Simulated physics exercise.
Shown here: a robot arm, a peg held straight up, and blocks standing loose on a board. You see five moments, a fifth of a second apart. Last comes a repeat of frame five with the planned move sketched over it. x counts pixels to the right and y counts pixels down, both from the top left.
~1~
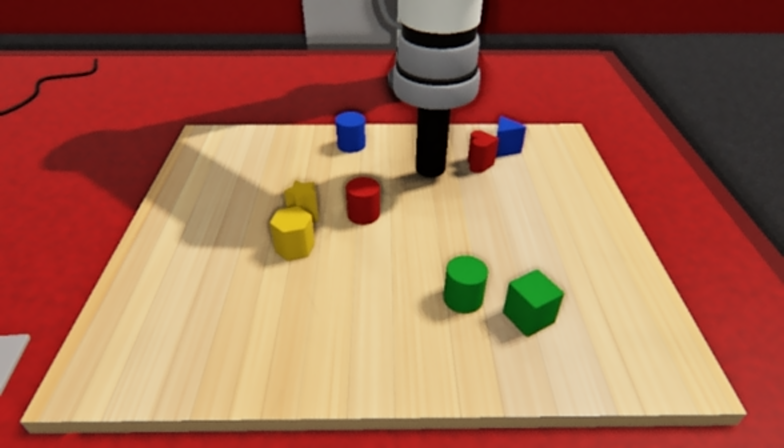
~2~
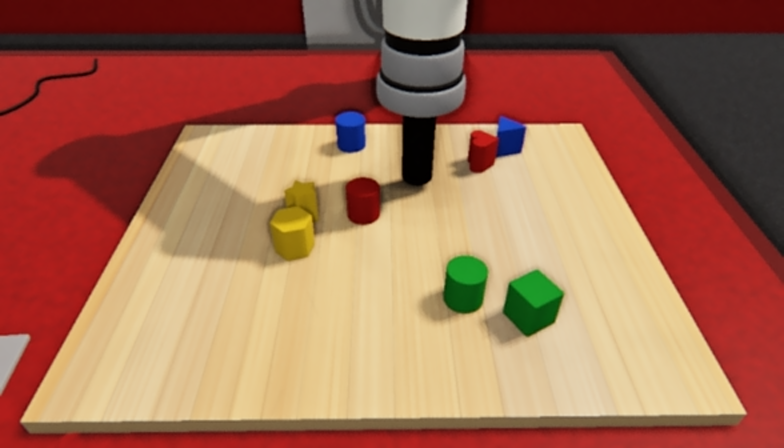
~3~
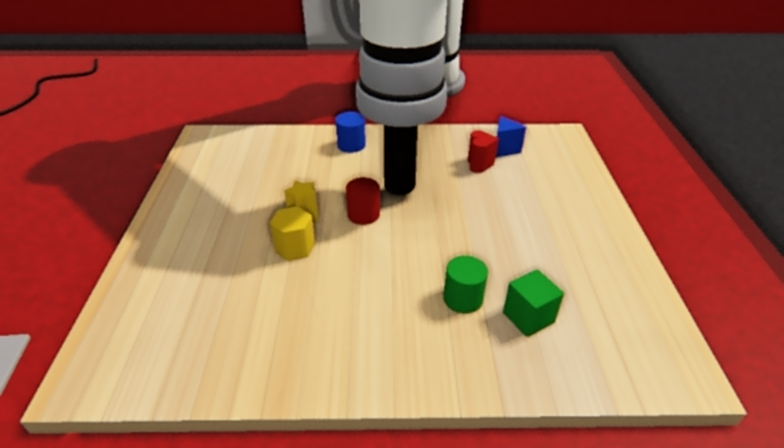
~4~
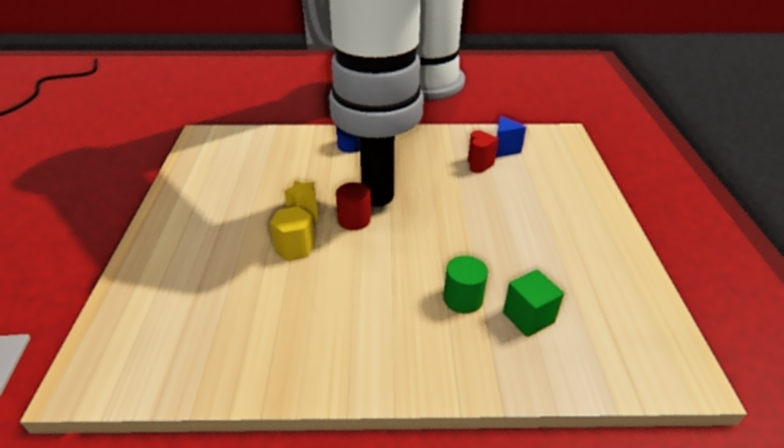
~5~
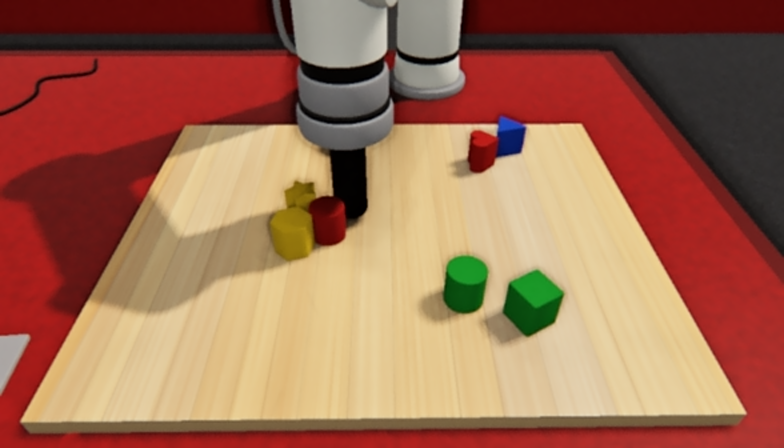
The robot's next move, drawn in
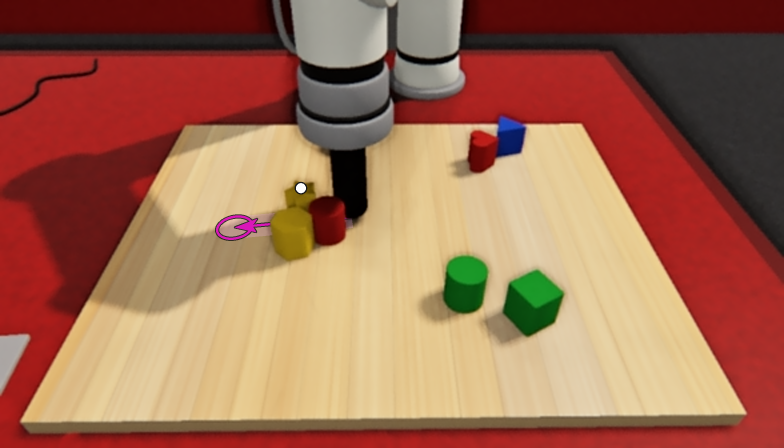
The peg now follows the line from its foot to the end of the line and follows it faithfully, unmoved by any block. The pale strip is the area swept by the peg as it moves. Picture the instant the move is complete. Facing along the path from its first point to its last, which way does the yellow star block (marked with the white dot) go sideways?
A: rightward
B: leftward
A (rightward)
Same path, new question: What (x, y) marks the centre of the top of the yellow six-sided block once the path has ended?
About (277, 228).
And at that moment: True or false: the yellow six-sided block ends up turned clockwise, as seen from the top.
It is true.
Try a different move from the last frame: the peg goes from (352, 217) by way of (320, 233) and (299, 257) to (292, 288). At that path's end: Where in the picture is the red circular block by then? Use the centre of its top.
Expect it around (282, 288).
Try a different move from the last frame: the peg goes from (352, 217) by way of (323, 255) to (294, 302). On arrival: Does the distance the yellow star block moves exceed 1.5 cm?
No - that is not the case.
Path on the board, from (352, 217) directly to (235, 227); the dot is on the yellow star block.
The first path, step by step. One third of the way, peg (312, 213); yellow six-sided block (277, 228), turned 35° clockwise; yellow star block (280, 189), turned 20° clockwise; red circular block (312, 214).
Two thirds of the way, peg (272, 216); yellow six-sided block (277, 228), turned 35° clockwise; yellow star block (242, 189), turned 30° clockwise; red circular block (312, 214).
At the end, peg (233, 220); yellow six-sided block (277, 228), turned 35° clockwise; yellow star block (212, 186), turned 55° clockwise; red circular block (312, 214).
